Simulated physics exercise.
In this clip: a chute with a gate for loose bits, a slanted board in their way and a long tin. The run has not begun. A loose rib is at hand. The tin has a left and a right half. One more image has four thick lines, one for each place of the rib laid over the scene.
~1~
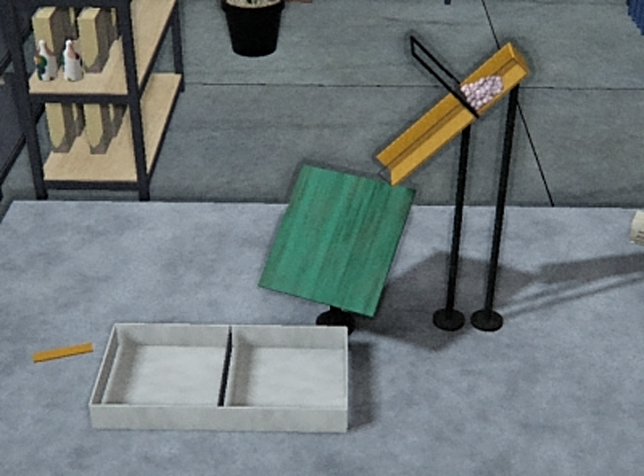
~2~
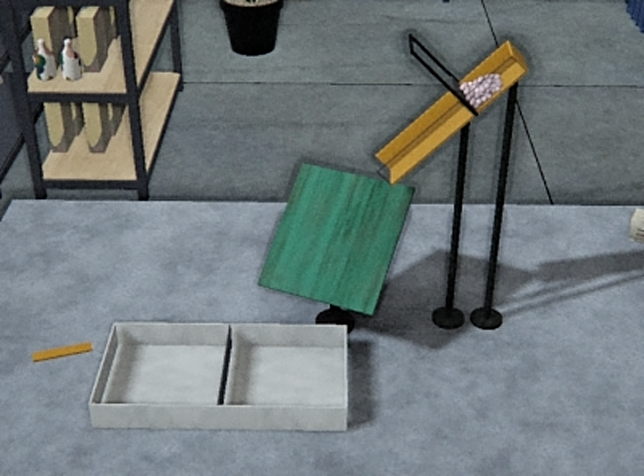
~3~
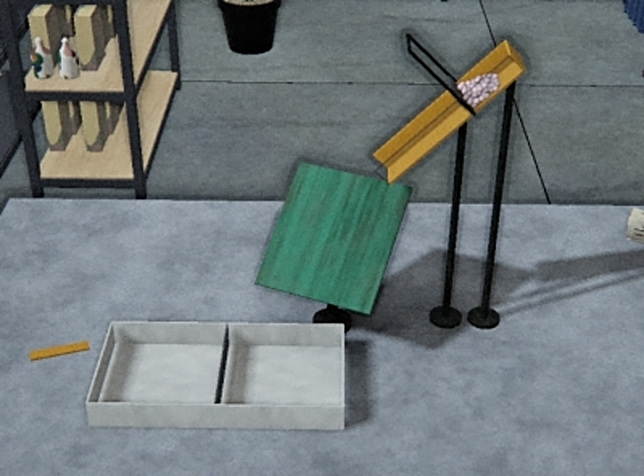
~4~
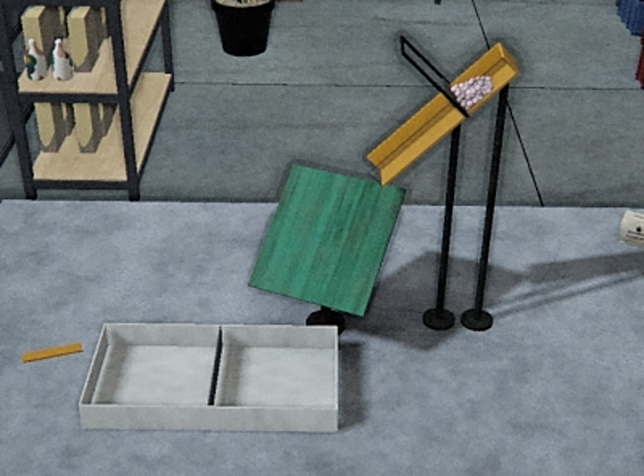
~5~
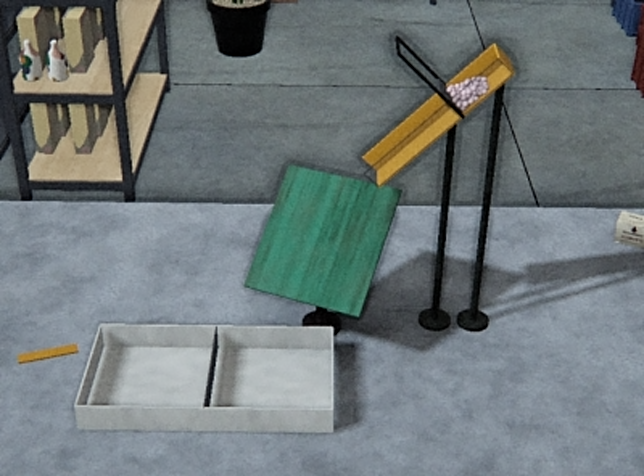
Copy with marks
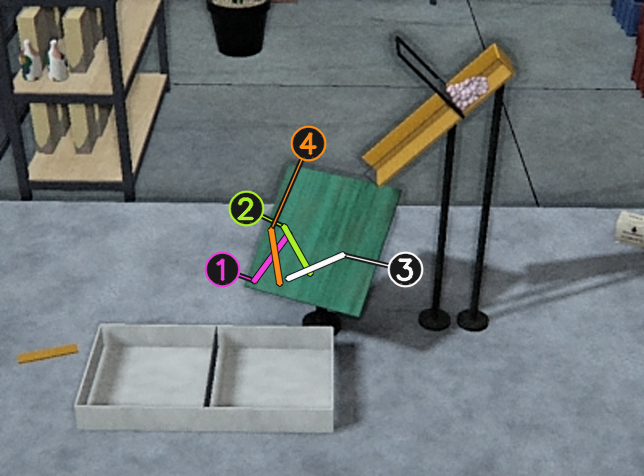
The footage shows small pale pink beads behind a black gate in a raised orange chute, a tilted green board, a two-part whitish tray and a loose orange strip; nothing moves except the view, which shifts slightly.
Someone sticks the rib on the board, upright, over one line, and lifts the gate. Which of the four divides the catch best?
3 works best here.
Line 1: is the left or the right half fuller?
Right.
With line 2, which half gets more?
The right half.
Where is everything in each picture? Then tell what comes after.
Load behind the gate at (481, 93), sugar pearls; lip of the chute at (392, 179), sloping fairly steeply, in the first frame.
Middle of the board at (336, 236), tilted fairly steeply; middle of its low edge at (313, 299); of its high edge at (358, 175), in the second frame.
Front corners of the tin at (86, 403) and (343, 407); front end of its middle wall at (215, 405); gate still shut at (453, 86), in the third frame.
Middle of the load at (471, 93); lip at (382, 179), in the fourth frame.
Middle of the load at (467, 94); lip at (378, 179), in the fifth frame.
On the marked copy, line 1 from (288, 233) to (254, 280); line 2 from (284, 226) to (310, 273); line 3 from (343, 254) to (288, 278); line 4 from (271, 230) to (279, 283).
With 1, of what is caught, a stray few in the left half, nearly all in the right.
With 2, of what is caught, a small part in the left half, nearly all in the right.
With 3, of what is caught, about two thirds in the left half, about a third in the right.
With 4, of what is caught, a stray few in the left half, nearly all in the right.
